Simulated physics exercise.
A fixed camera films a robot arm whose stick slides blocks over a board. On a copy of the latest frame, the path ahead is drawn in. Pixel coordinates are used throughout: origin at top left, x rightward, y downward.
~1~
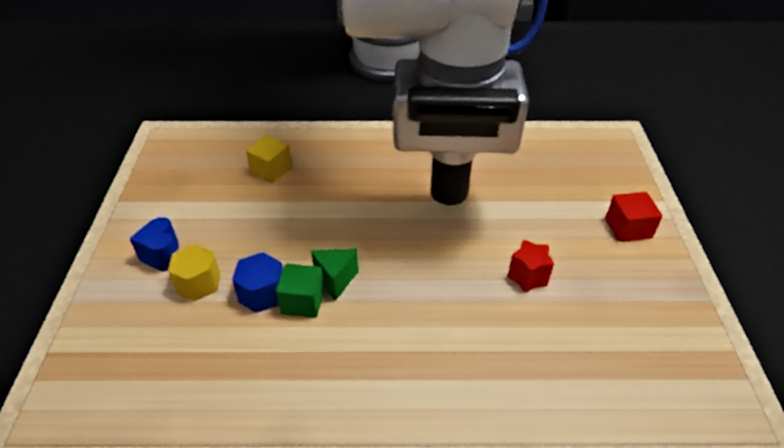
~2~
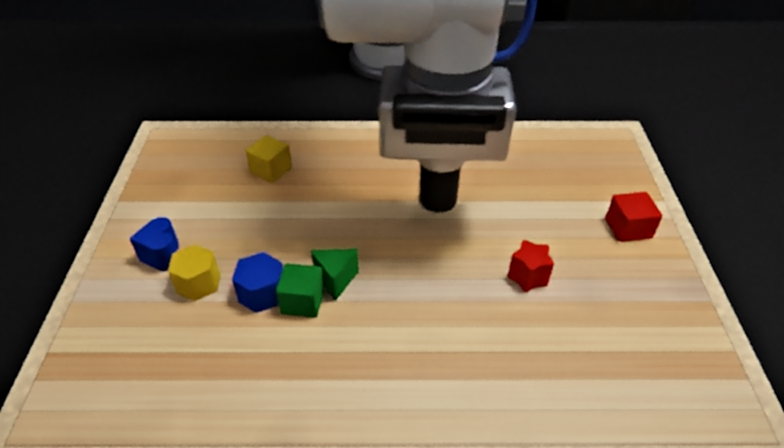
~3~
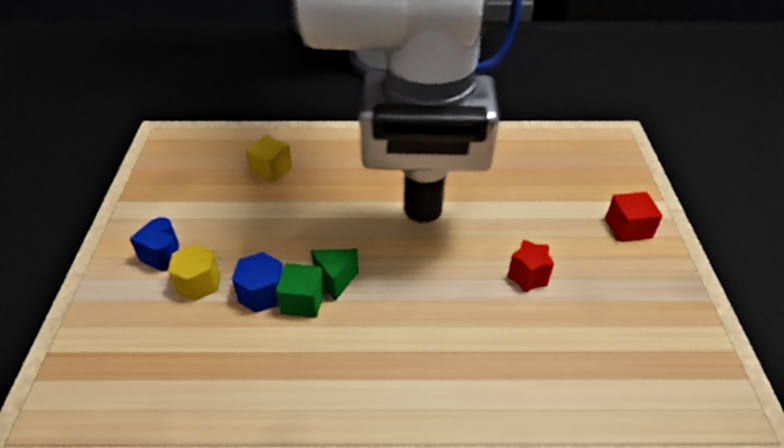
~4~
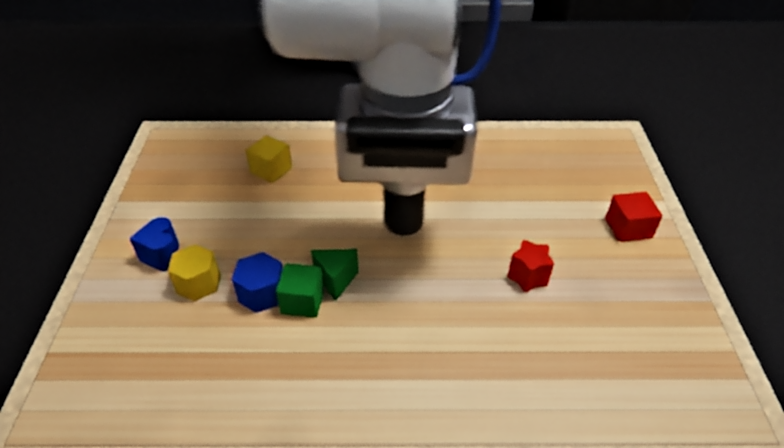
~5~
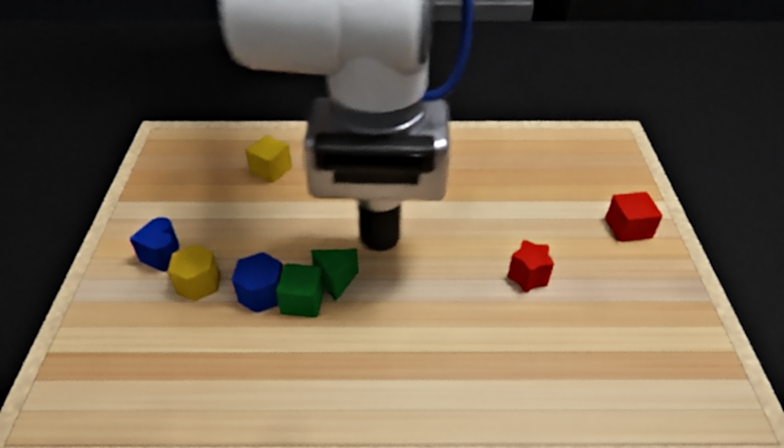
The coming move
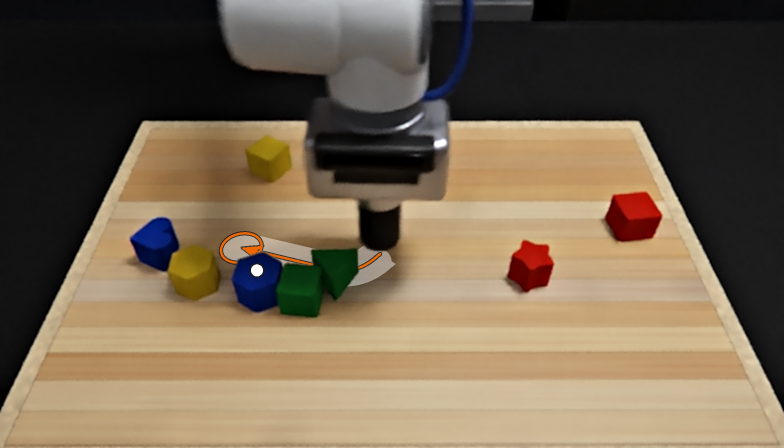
At the start, a robot arm holds a dark stick over a wooden board scattered with red, yellow, blue and green blocks. The arm then moves left and toward the viewer, bringing the stick close to the green triangle's right side, while all the blocks stay still.
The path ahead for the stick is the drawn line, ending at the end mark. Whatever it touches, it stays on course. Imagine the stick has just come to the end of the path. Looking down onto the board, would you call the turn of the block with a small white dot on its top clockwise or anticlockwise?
My answer: Clockwise.
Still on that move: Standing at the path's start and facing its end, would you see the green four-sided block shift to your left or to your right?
It goes toward the left-hand side.
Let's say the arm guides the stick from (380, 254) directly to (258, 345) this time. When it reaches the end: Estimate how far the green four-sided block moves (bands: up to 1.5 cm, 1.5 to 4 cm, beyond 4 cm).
The over 4 cm band.
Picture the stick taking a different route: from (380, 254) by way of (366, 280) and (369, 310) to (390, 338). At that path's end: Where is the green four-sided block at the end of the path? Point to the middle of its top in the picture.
The centre of its top face lies at (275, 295).
The drawn path runs from (380, 254) via (336, 270) and (288, 259), ending at (241, 248); the dot is on the blue six-sided block.
On the path given first. One third of the way, stick (334, 254); blue six-sided block (250, 272), turned 20° clockwise; green four-sided block (276, 302), turned 10° clockwise; green triangle (306, 279), turned 40° anticlockwise.
Two thirds of the way, stick (285, 243); blue six-sided block (250, 272), turned 20° clockwise; green four-sided block (273, 307); green triangle (293, 272), turned 85° anticlockwise.
At the end, stick (237, 232); yellow six-sided block not moved; blue six-sided block (250, 272), turned 20° clockwise; green four-sided block (273, 307); green triangle (293, 272), turned 85° anticlockwise.
